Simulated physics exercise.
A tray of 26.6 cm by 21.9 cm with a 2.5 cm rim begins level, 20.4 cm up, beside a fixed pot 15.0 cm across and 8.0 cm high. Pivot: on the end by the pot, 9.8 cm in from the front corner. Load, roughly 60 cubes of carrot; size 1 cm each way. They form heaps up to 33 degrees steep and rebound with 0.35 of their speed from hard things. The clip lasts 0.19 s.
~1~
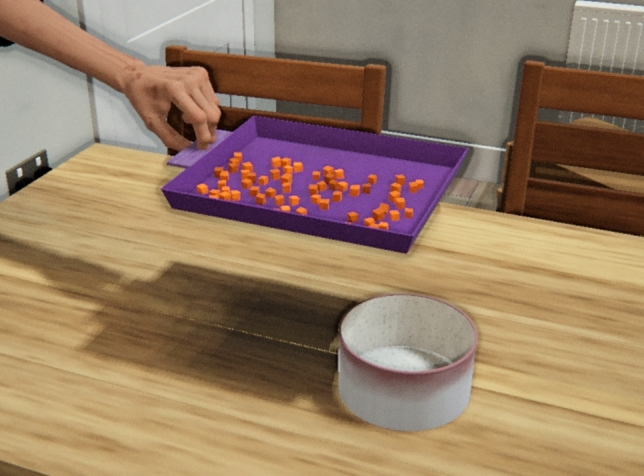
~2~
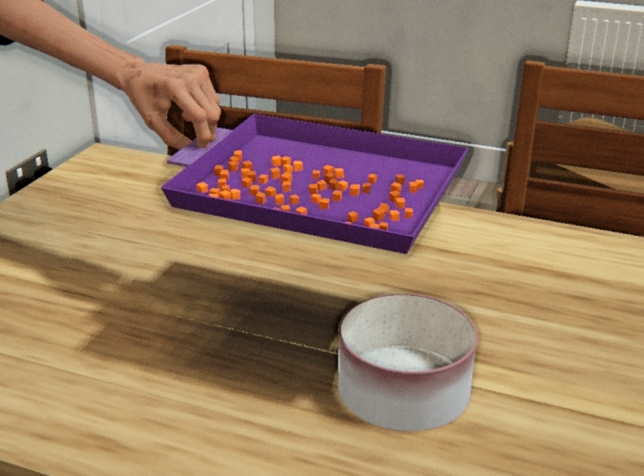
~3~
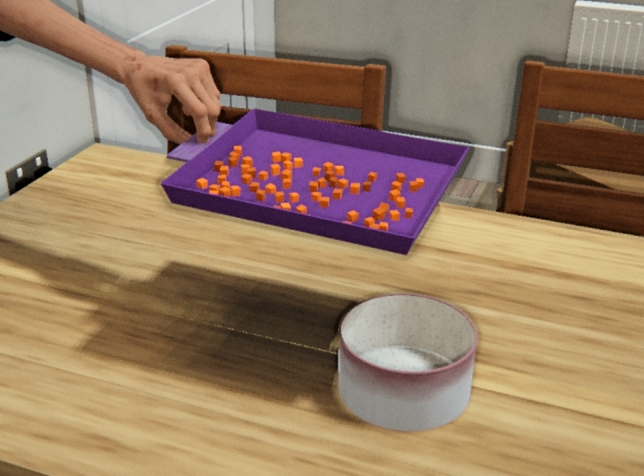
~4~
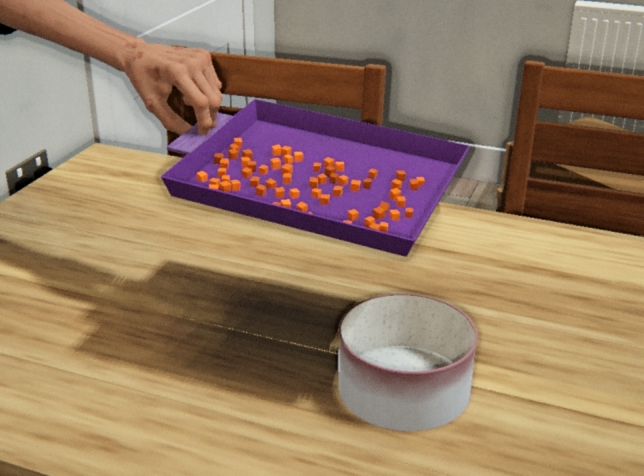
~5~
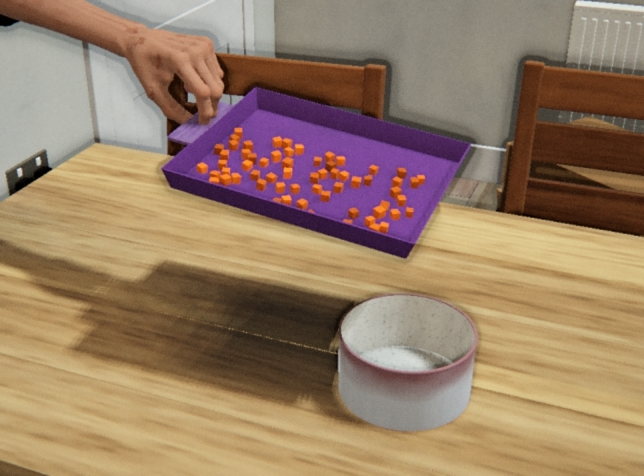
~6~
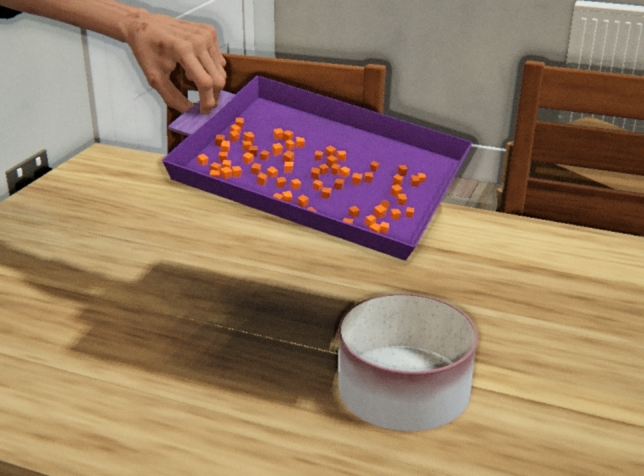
A hand gradually tilts a purple tray of orange carrot cubes, raising its left side.
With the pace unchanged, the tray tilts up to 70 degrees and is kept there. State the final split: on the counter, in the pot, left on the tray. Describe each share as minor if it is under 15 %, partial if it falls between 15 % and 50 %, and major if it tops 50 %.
Counter - partial; pot - partial; tray - partial.
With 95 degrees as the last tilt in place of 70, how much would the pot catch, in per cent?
It would land at about 65 percent.
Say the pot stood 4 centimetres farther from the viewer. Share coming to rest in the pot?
About 5 %.
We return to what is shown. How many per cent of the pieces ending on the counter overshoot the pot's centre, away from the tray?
That comes to roughly 100 percent.
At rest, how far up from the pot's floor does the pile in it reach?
About 1.0 centimetres.
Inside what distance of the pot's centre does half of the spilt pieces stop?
Some 30 cm, give or take.
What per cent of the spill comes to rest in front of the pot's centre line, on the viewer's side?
90 %.
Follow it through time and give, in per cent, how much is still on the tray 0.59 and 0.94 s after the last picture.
Around 100 first, about 45 after.
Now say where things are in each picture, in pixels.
In the first picture, tray tilt 0 degrees, front corners at (170, 187) and (408, 231); middle of the pieces at (313, 190); pot at (408, 330).
In the second picture, tray tilt 1 degrees, front corners at (170, 186) and (408, 231); middle of the pieces at (313, 189).
In the third picture, tray tilt 2 degrees, front corners at (170, 182) and (408, 233); middle of the pieces at (314, 187).
In the fourth picture, tray tilt 5 degrees, front corners at (171, 175) and (409, 235), lowest corner right front; middle of the pieces at (314, 183).
In the fifth picture, tray tilt 8 degrees, front corners at (171, 167) and (409, 238), lowest corner right front; middle of the pieces at (314, 178).
In the sixth picture, tray tilt 11 degrees, front corners at (172, 159) and (410, 240), lowest corner right front; middle of the pieces at (315, 174); pot at (408, 330).
Then, 0.36 s after the last picture, tilt 40 degrees; the tray holds 100 %, the pot 0 %.
Then, 0.59 s after the last picture, tilt 59 degrees; the tray holds 100 %, the pot 0 %.
Then, 0.94 s after the last picture, tilt 70 degrees; the tray holds 45 %, the pot 20 %.
In the end, counter 35 %, pot 25 %, tray 45 %.
